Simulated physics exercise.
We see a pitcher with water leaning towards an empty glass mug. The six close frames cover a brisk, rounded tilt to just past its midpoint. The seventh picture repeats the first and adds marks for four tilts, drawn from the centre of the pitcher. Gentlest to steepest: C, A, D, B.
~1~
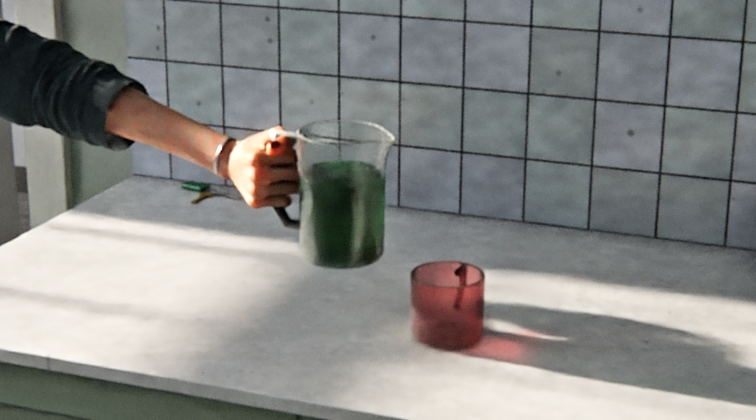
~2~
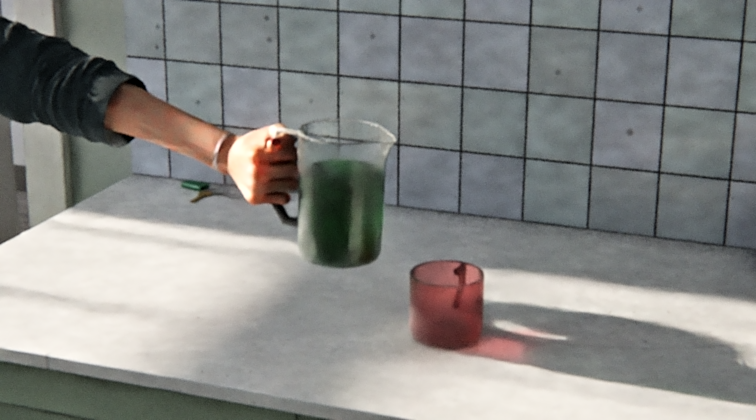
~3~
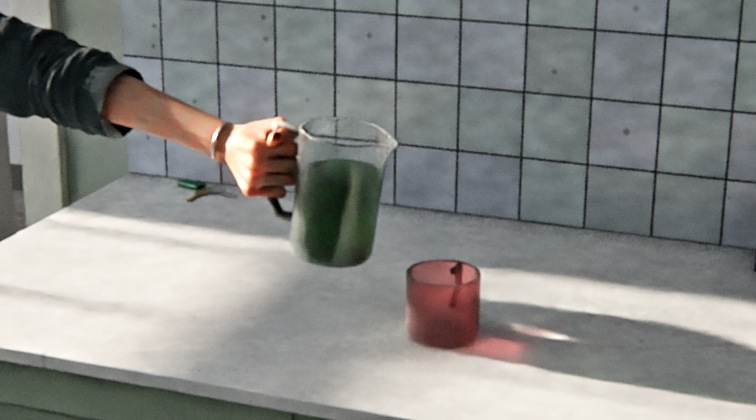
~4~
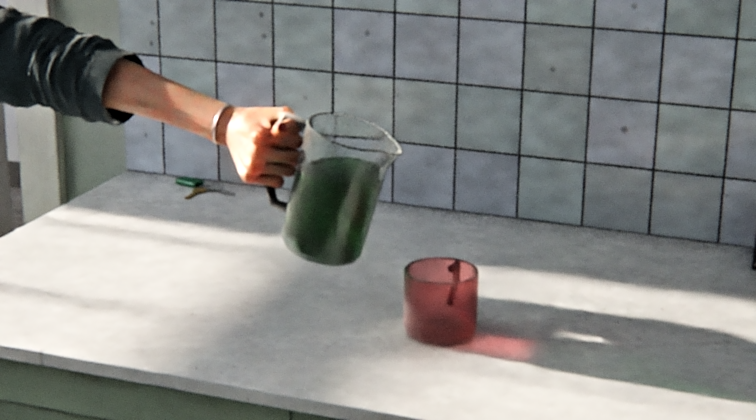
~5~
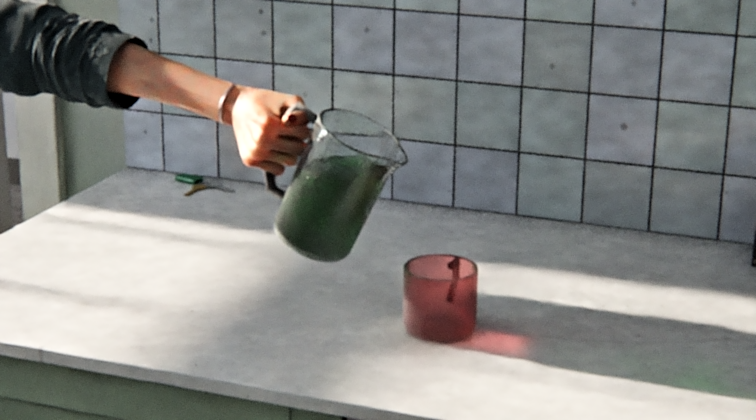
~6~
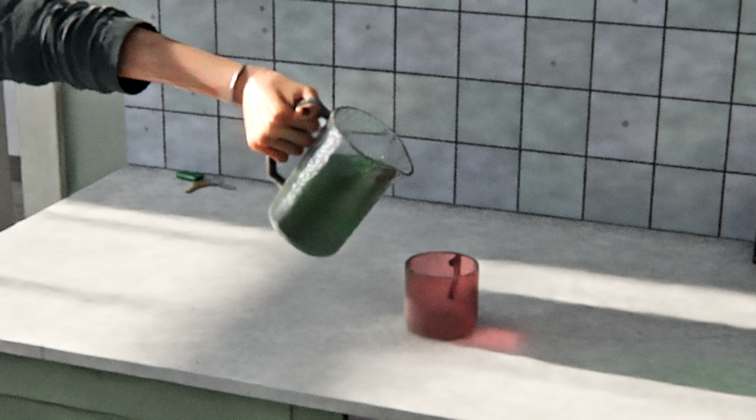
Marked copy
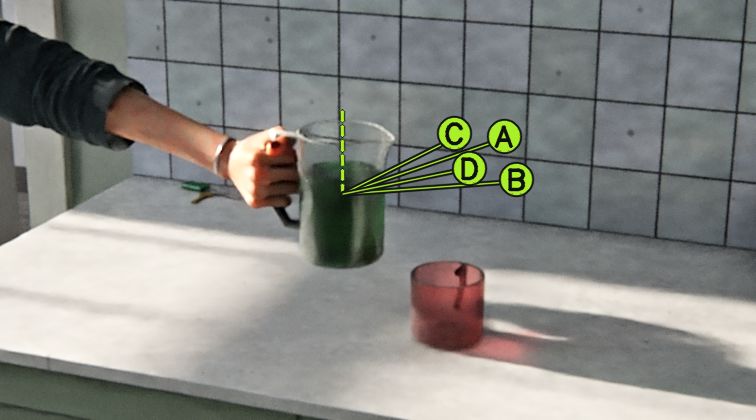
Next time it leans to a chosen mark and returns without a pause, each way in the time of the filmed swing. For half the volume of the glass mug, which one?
The best line is A.
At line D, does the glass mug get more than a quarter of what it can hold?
Yes, it does.
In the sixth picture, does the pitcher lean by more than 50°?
No.
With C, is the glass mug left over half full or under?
Under.
On the marked copy, A at (489, 143); B at (500, 182); C at (441, 144); D at (452, 171).
If A is chosen, the glass mug ends with about 47 % of what it can hold.
If B is chosen, the glass mug ends with about 85 % of what it can hold; 8 % of the water is spilt.
If C is chosen, the glass mug ends with about 28 % of what it can hold.
If D is chosen, the glass mug ends with about 71 % of what it can hold.
